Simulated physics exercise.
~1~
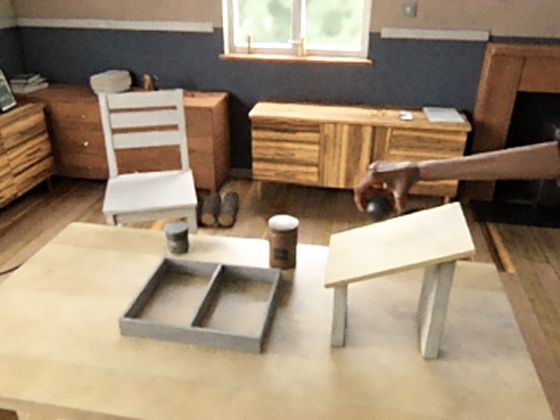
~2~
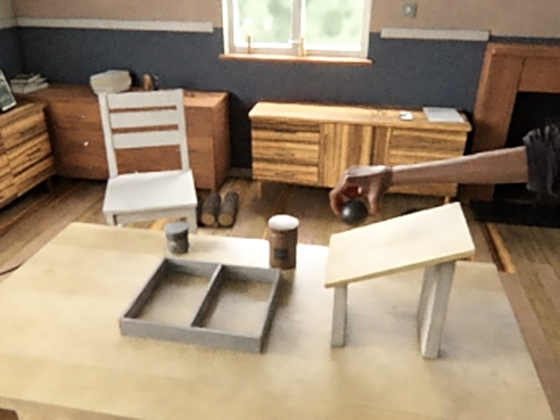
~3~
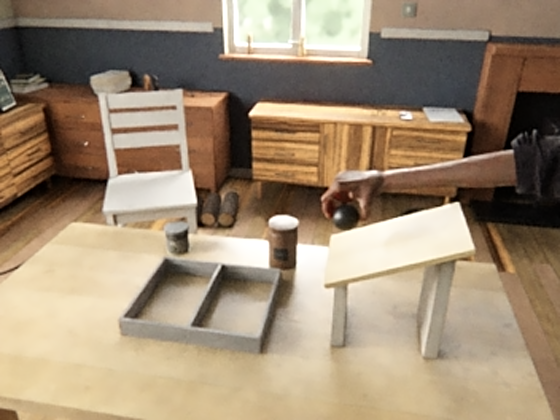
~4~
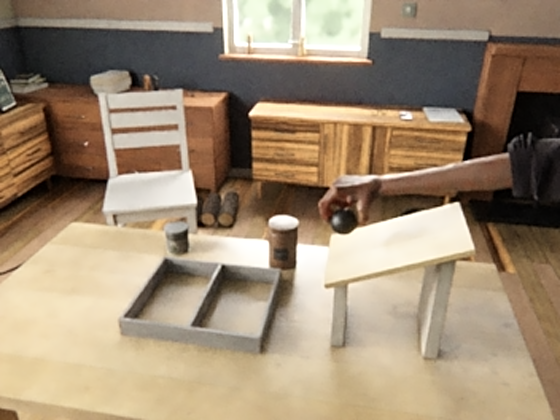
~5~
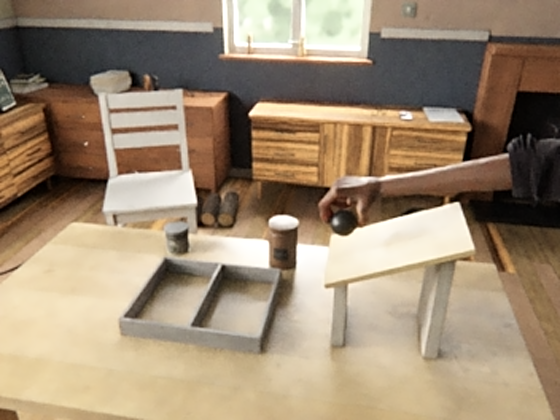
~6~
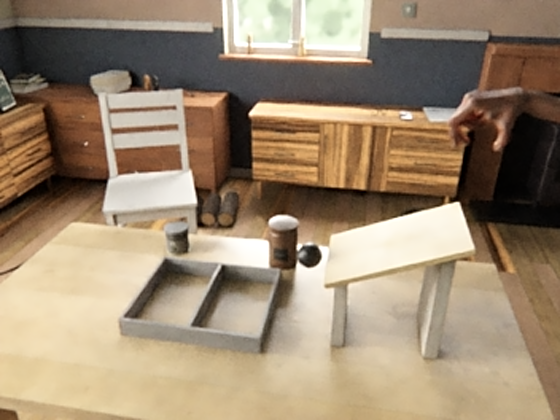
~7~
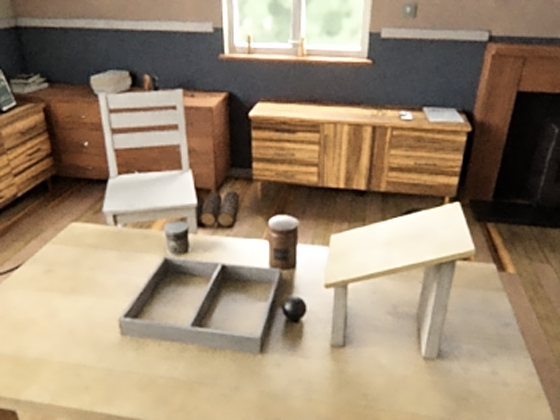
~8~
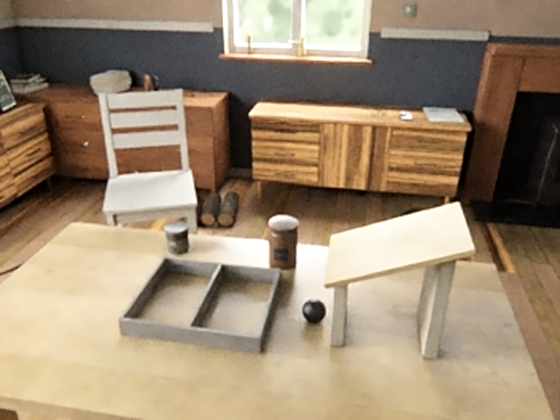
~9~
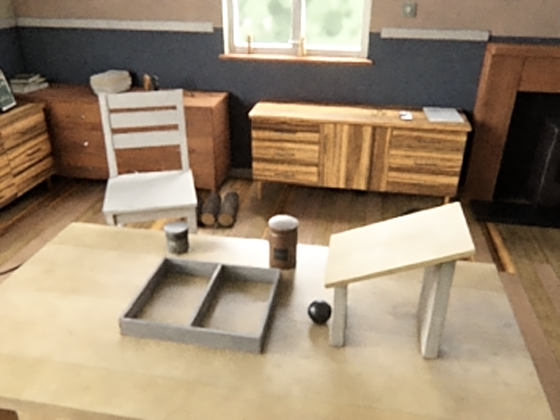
A black ball was carried left by a hand to the low end of a sloping board and let go, dropped onto the table beside the divided tray, then rolled slightly right and ended outside it, while the brown jar and grey tin stayed put.
